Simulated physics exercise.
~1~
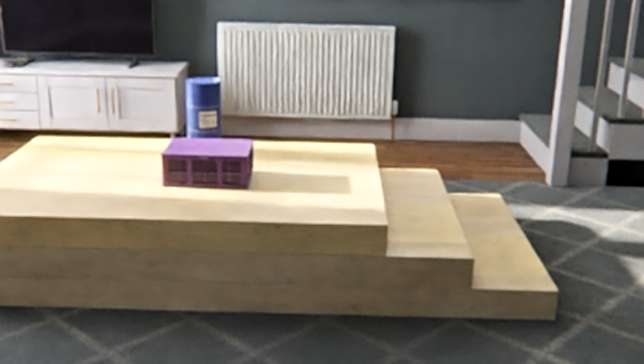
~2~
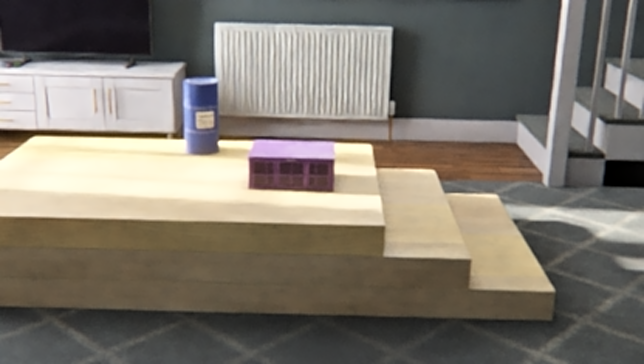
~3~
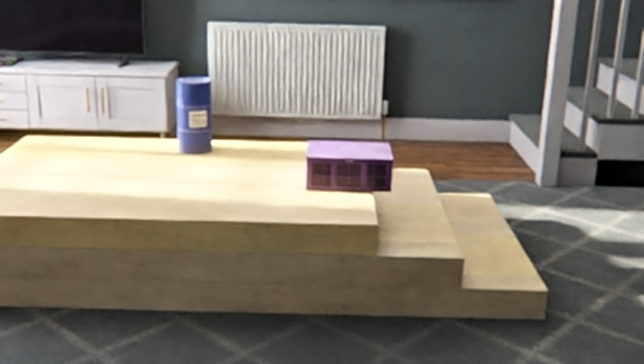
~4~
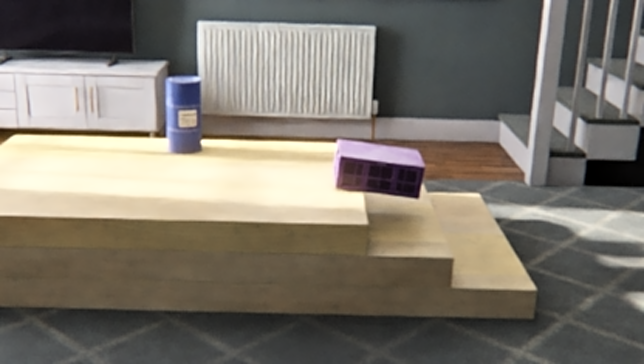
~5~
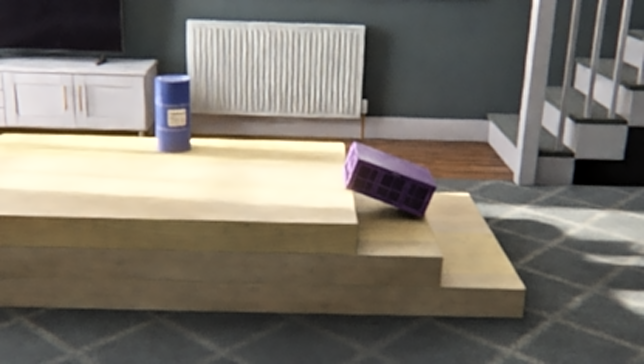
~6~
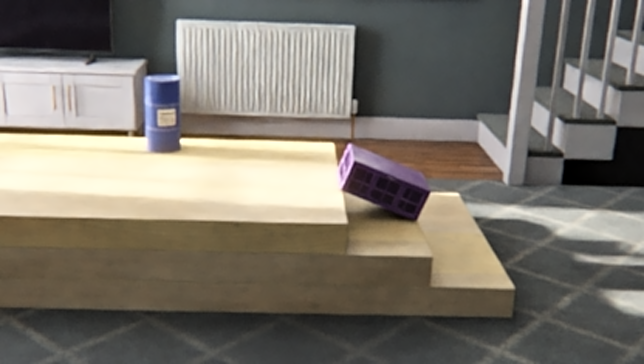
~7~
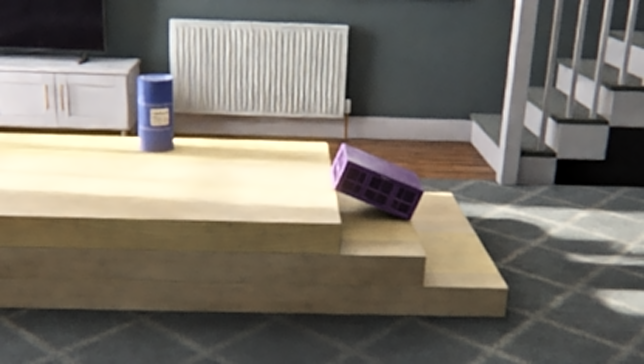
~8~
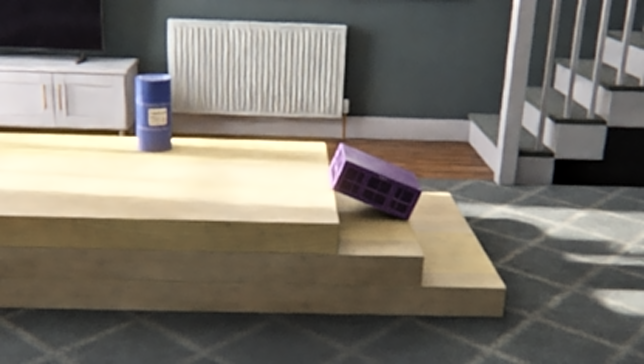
In a living room with a radiator and staircase behind, a purple crate slides right along a low pale platform, past a blue canister that stays put, then tips over the top edge and comes to rest tilted on the step below as the view pans slightly right.
